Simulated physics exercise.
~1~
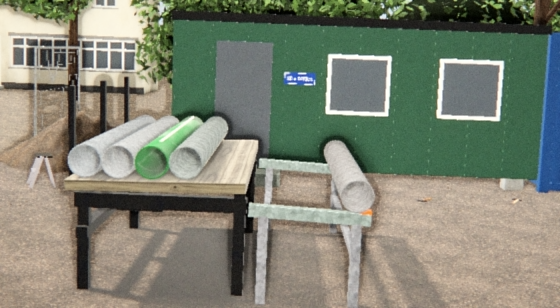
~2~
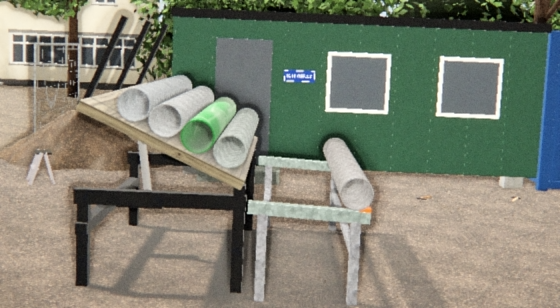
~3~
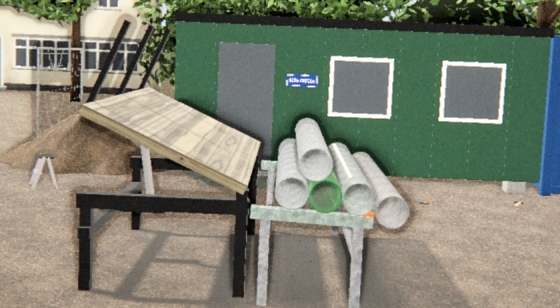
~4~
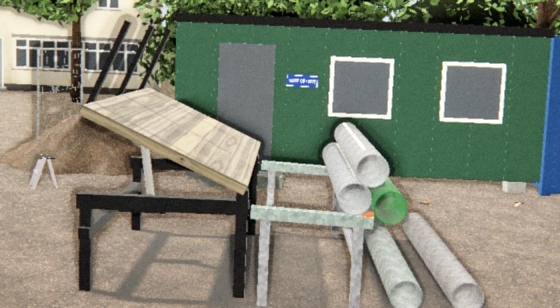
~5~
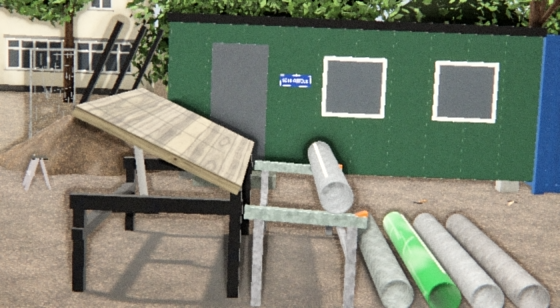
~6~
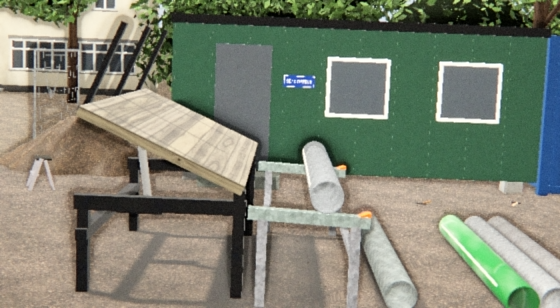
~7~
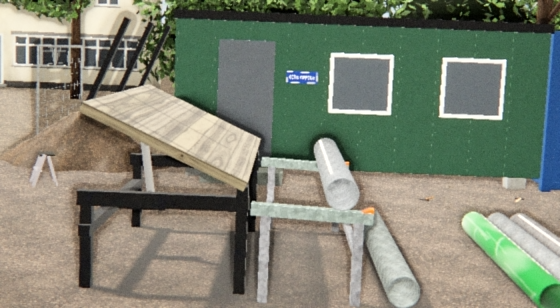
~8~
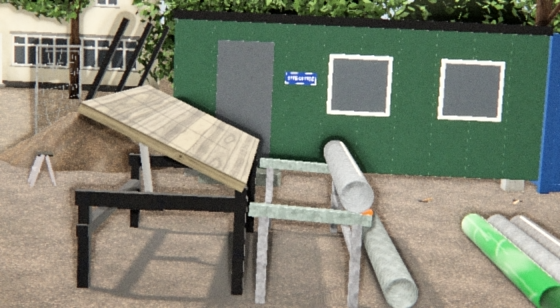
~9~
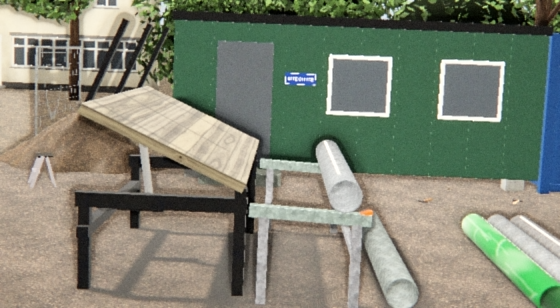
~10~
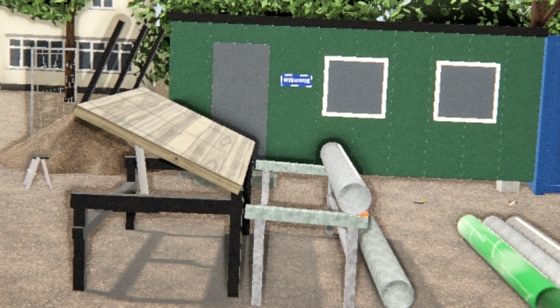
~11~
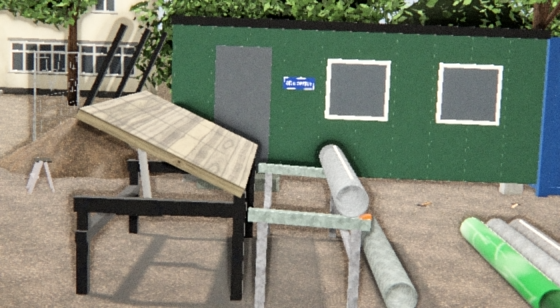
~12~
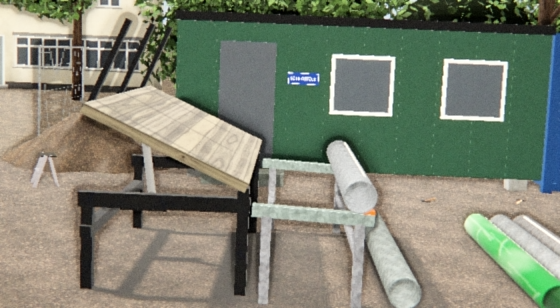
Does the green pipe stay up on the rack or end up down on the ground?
It ends up on the ground. It goes over the right end of the rack, rolls away to the right and comes to rest beside two grey pipes.
